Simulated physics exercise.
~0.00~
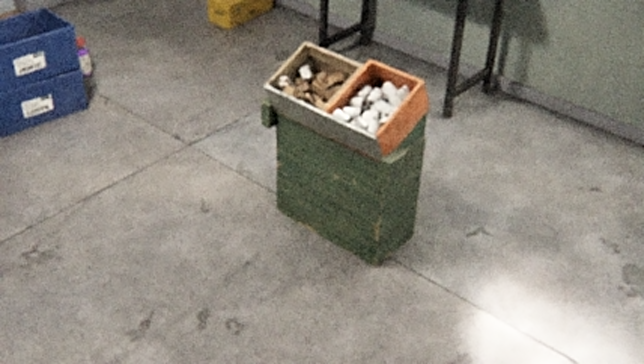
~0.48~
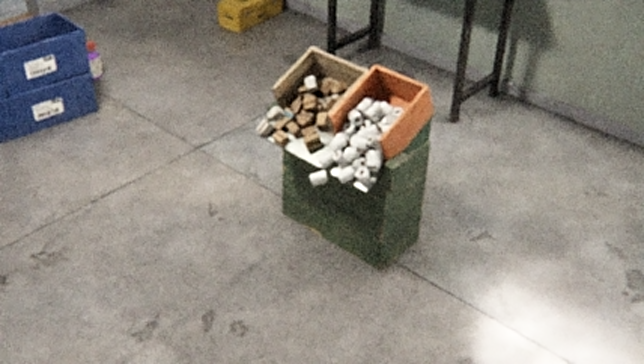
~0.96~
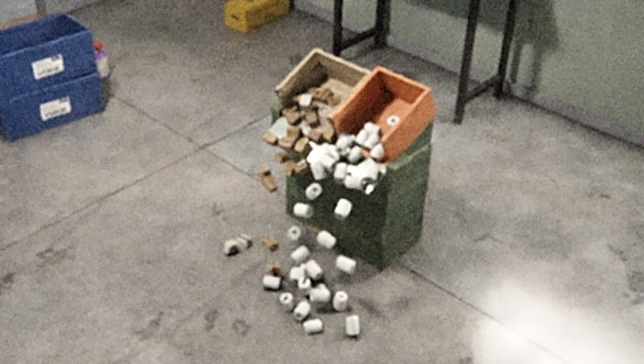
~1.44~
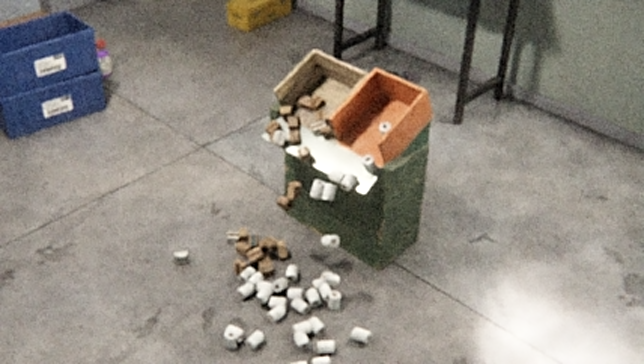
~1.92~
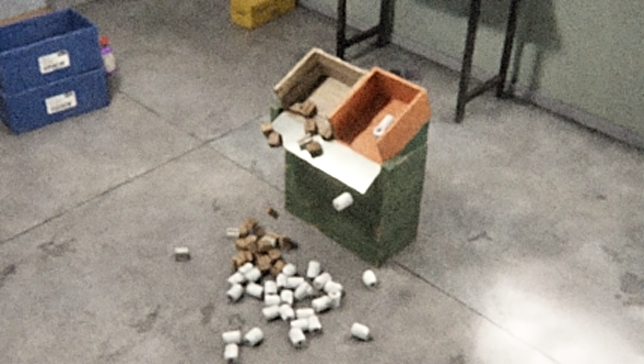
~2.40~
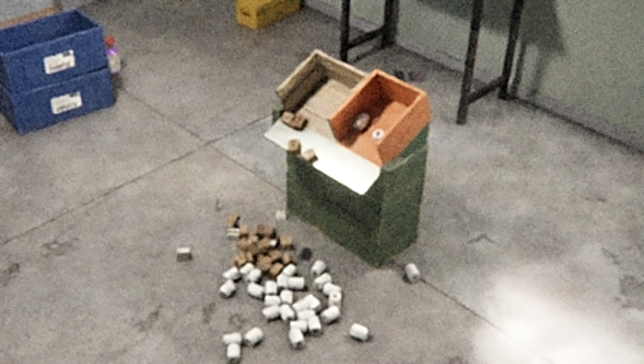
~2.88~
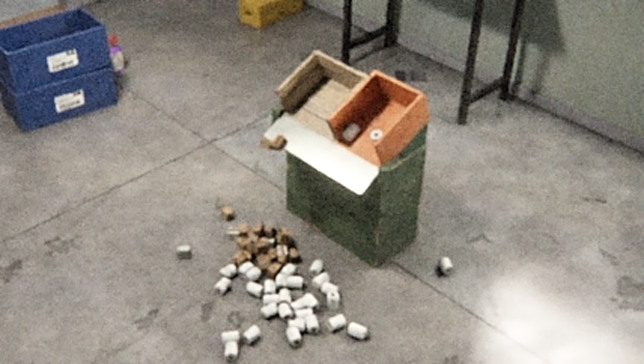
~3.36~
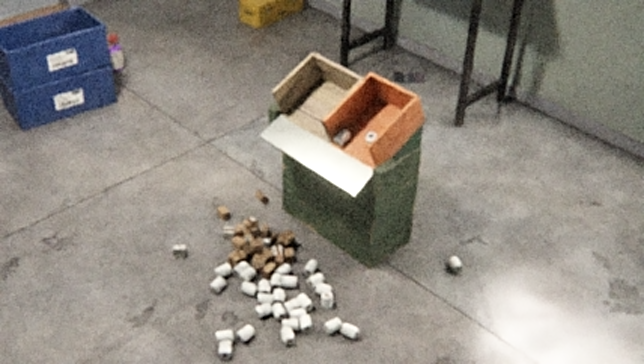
The clip opens on a green stand on a concrete floor, holding a wooden bin of small brown parcels beside an orange bin of white rolls. The front flap drops, and the goods begin sliding forward over it. White rolls pour off first in a thick stream and scatter across the floor, while the brown parcels tumble down more gradually into a pile. The flow thins to a few stragglers, and one roll ends up apart to the right. At the end the wooden bin is empty, a couple of rolls remain in the orange one, and the spilled goods lie below.
